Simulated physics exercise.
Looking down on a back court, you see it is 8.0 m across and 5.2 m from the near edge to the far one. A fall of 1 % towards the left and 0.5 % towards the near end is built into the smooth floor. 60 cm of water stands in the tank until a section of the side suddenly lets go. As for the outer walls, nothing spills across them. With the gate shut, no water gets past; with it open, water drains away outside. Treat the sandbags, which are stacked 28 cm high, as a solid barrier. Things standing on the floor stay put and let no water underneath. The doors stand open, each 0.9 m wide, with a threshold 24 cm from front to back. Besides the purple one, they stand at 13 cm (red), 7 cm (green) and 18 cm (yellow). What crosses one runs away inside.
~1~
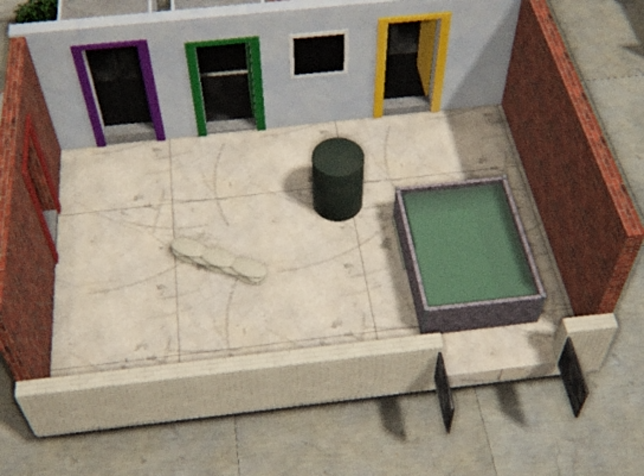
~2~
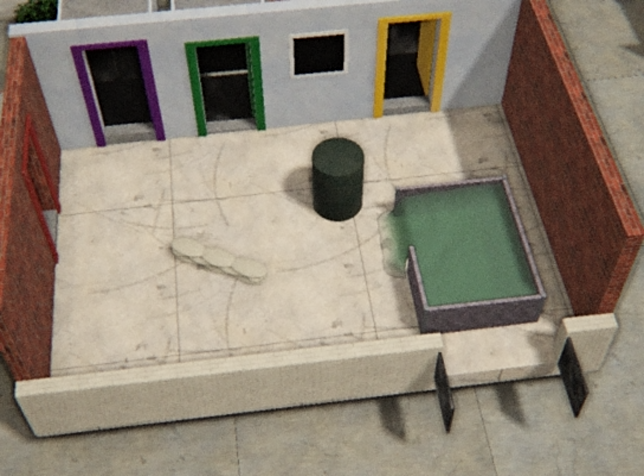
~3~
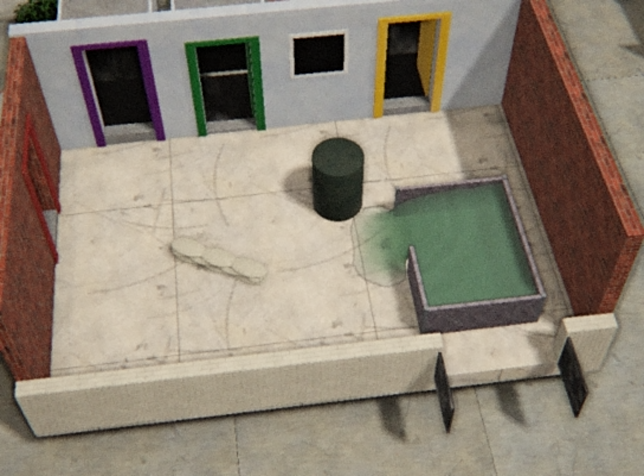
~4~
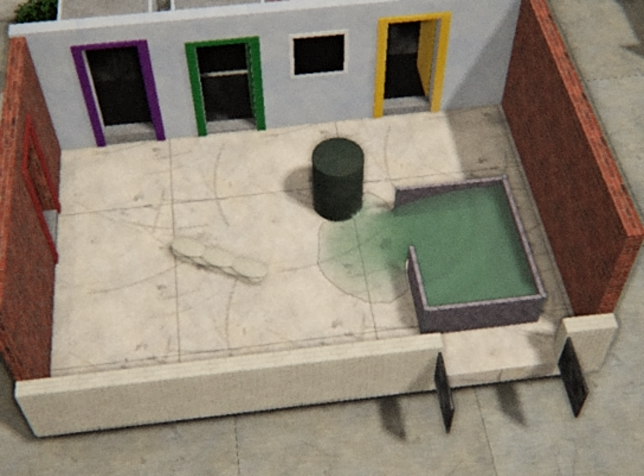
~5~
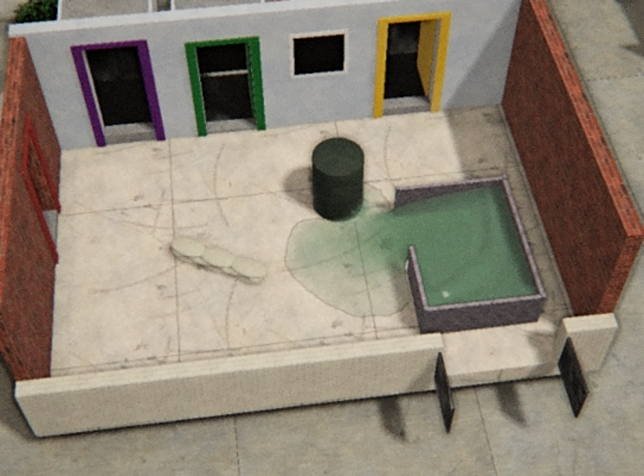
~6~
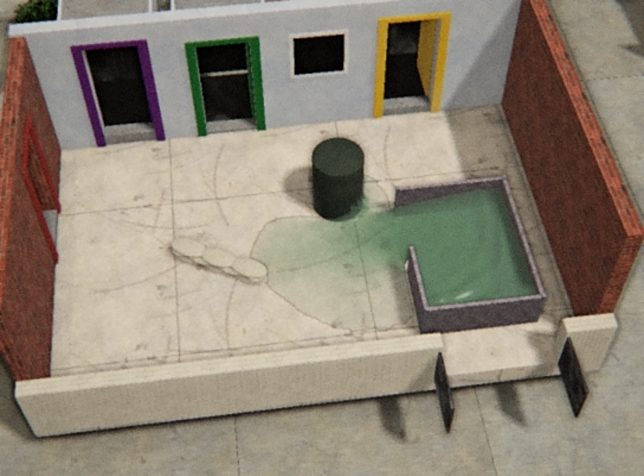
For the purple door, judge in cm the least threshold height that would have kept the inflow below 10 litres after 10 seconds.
A threshold of about 14 cm.
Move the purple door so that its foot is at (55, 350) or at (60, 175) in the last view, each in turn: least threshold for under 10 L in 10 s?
Minimums: About 14.0 cm and 18 cm.
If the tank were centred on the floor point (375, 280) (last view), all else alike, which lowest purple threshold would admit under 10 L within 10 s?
About 21 cm.
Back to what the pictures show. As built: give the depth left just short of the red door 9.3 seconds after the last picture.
About 9.5 centimetres deep.
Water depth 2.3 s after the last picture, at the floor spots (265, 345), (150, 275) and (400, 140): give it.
In order: Around 6, 0 and 2 cm.
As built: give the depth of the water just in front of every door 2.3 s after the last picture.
In cm - red: 10, green: 0, yellow: 7, purple: 11.
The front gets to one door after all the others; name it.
It's the green door.
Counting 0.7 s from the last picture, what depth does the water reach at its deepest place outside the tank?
About 44 cm.
Then, 0.7 s after the last picture water covers 25 % of the floor, deepest (44 cm) near (362, 218); it has not reached the purple door.
Then, 2.3 s after the last picture water covers 55 % of the floor, deepest (33 cm) near (62, 156); 11 cm at the purple door, 0 litres in over its 23 cm threshold.
Then, 9.3 s after the last picture water covers 95 % of the floor, deepest (12 cm) near (53, 336); 8 cm at the purple door, 0 litres in over its 23 cm threshold.
At the purple door as built, the water peaked near 18 cm, 3.3 s after the last picture.
With a threshold of 12.5 cm, 21 litres would have come in within the 10 s; with 16.5 cm, 2 litres. So under 10 litres takes about 14 cm.
